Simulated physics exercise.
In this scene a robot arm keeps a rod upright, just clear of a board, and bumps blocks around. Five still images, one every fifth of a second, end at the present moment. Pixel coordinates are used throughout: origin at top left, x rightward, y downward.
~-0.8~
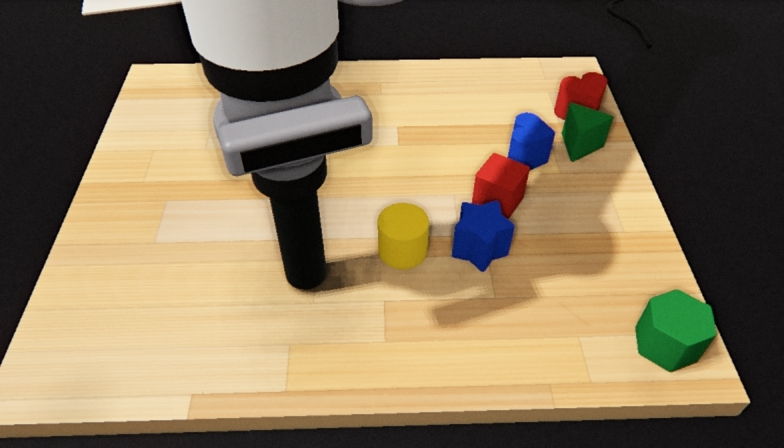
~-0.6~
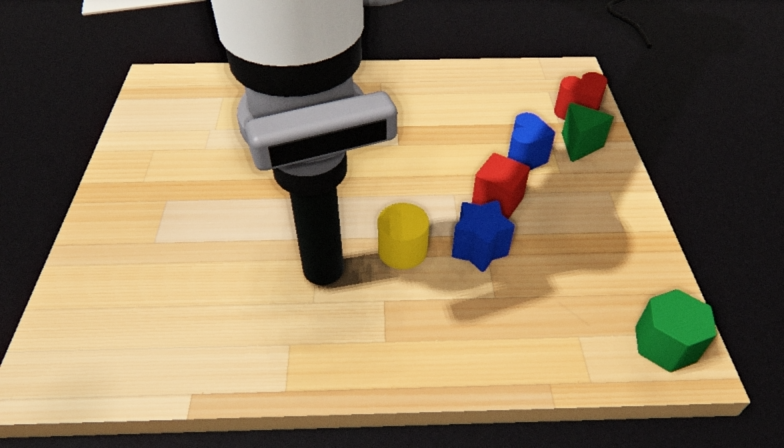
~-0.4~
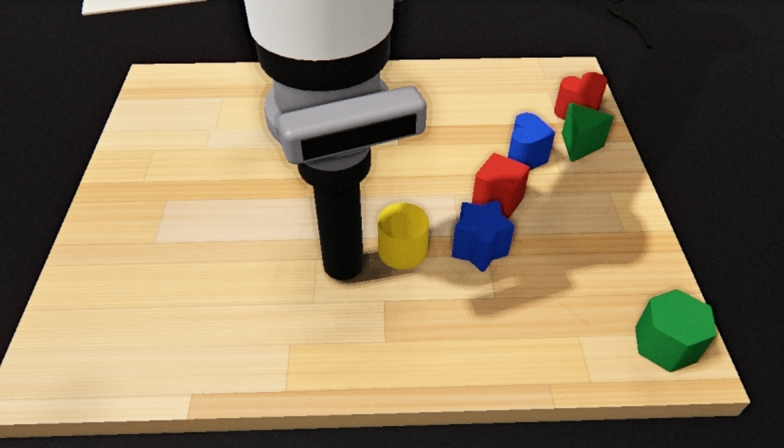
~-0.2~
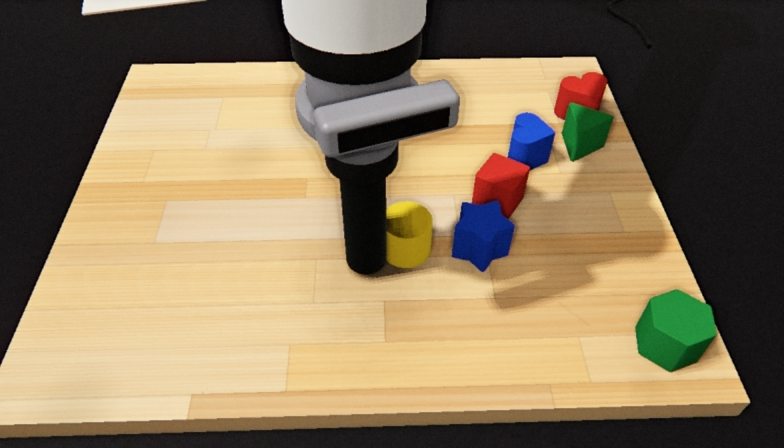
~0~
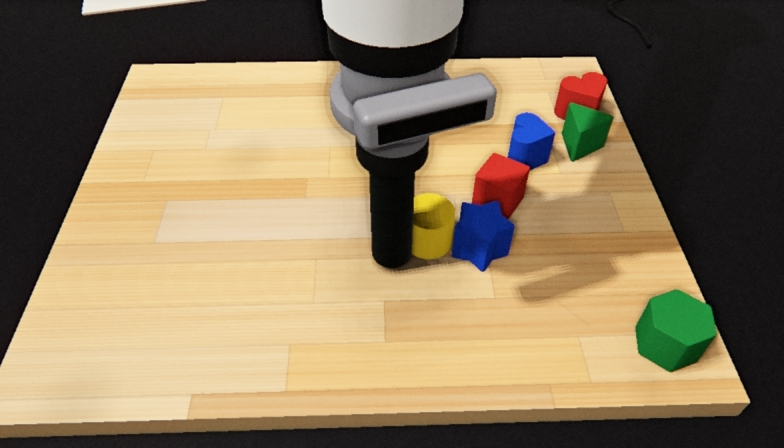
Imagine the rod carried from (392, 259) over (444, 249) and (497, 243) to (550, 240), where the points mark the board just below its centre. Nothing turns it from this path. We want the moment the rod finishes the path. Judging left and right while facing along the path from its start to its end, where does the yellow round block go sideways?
Its sideways move is to the left.
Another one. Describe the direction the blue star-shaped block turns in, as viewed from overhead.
From overhead, the rotation is clockwise.
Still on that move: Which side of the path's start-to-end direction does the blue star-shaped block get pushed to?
Answer: Rightward.
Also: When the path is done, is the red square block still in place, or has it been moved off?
When the path is over, the red square block has left its spot.
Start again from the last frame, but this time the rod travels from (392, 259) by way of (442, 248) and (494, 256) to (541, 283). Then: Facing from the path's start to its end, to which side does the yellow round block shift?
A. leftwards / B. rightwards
A (leftwards)
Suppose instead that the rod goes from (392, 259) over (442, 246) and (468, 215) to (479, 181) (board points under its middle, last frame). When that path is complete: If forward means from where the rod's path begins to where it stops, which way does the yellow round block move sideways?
Goes left.
The first path, step by step. One third of the way, rod at (446, 243); yellow round block at (467, 190); blue star-shaped block at (500, 218), turned 35° clockwise.
Two thirds of the way, rod at (499, 237); yellow round block at (480, 182); blue star-shaped block at (546, 221), turned 70° clockwise; red square block at (511, 159), turned 35° clockwise.
At the end, rod at (552, 234); yellow round block at (480, 182); blue star-shaped block at (600, 223), turned 80° clockwise; red square block at (511, 159), turned 35° clockwise.
